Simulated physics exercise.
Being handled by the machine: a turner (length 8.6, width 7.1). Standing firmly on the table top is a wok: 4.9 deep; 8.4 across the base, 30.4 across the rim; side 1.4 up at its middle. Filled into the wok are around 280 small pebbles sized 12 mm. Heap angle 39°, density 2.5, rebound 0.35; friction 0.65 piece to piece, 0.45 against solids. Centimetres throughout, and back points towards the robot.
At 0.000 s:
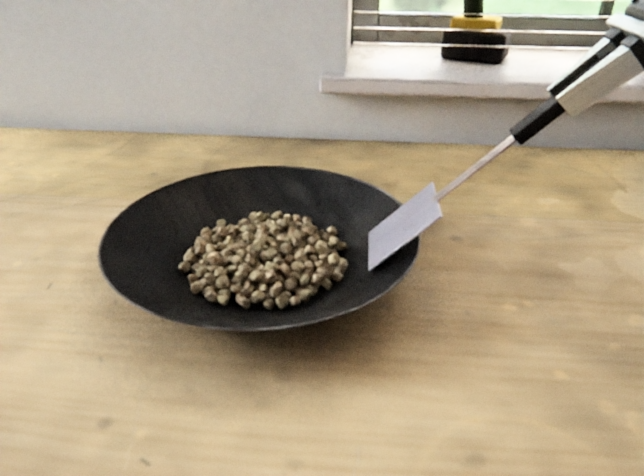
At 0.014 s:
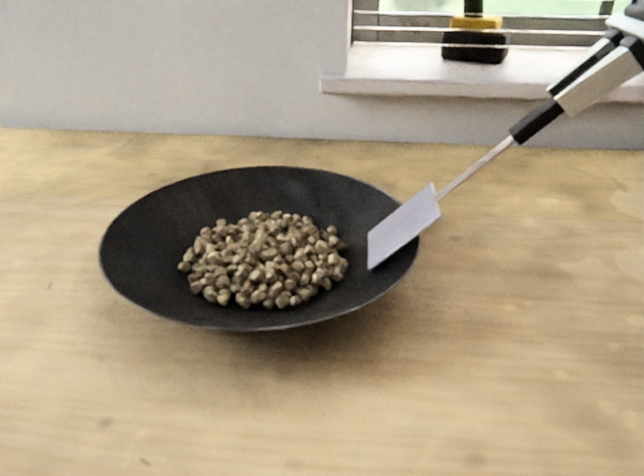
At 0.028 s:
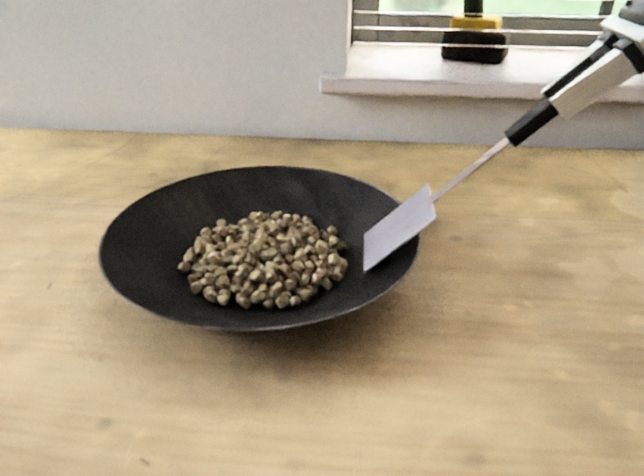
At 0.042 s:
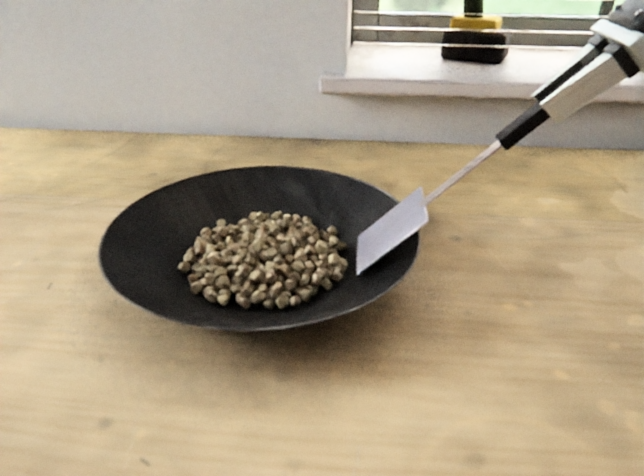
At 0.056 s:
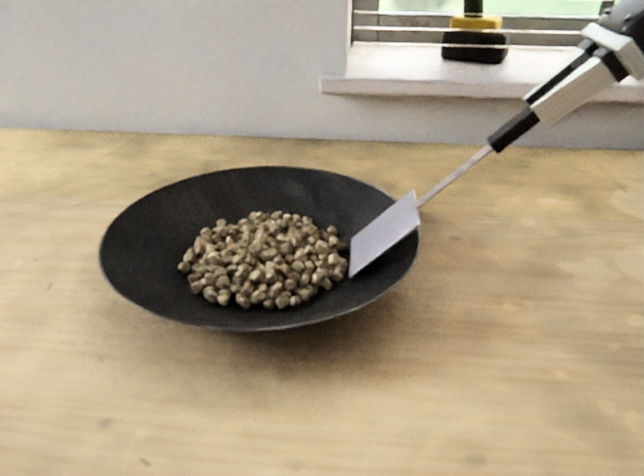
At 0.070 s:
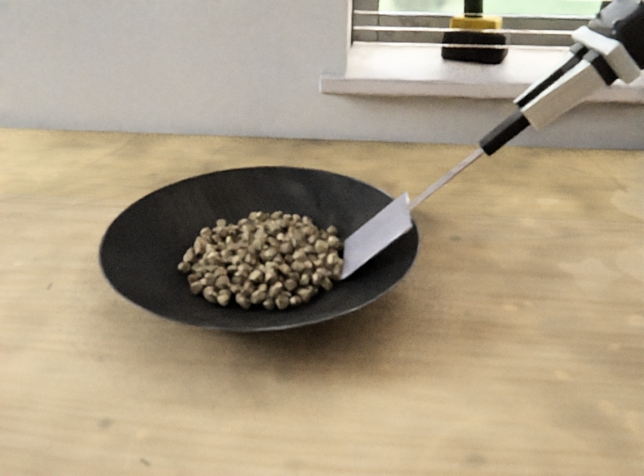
Robot arm holding a turner slides its pale blade slowly left and slightly down to the pebbles resting in a black wok.
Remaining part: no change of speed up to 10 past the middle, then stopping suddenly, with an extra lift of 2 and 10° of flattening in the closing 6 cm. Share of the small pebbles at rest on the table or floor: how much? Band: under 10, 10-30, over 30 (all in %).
10-30 %.
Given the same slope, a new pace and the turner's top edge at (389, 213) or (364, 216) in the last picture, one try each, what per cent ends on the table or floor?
Around 30 per cent, then around 40 per cent.
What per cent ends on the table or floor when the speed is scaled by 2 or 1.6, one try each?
About 35 and 30 per cent.
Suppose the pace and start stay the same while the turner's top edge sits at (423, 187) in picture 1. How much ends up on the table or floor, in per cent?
Some 15 per cent.
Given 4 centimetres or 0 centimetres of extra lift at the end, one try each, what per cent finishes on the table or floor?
It works out to some 5 per cent for the first setting and some 15 per cent for the second.
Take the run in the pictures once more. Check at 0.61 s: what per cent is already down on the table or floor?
It works out to about 15 in a hundred.
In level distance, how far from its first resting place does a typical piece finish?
7 cm.
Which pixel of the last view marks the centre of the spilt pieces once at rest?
Roughly at (84, 253) in the final view.
By 0.21 s, sloping 46°, highest piece 4 above the table; 277 in the wok.
By 0.34 s, sloping 43°, highest piece 6 above the table; 276 in the wok, 1 on the blade or in flight.
By 0.61 s, sloping 36°, highest piece 7 above the table; 235 in the wok, 41 on the table or floor, 1 on the blade or in flight.
By 1.66 s, sloping 36°, highest piece 7 above the table; 235 in the wok, 42 on the table or floor.
Final count, 235 in the wok, 42 on the table or floor. That is 15 % on the table or floor.
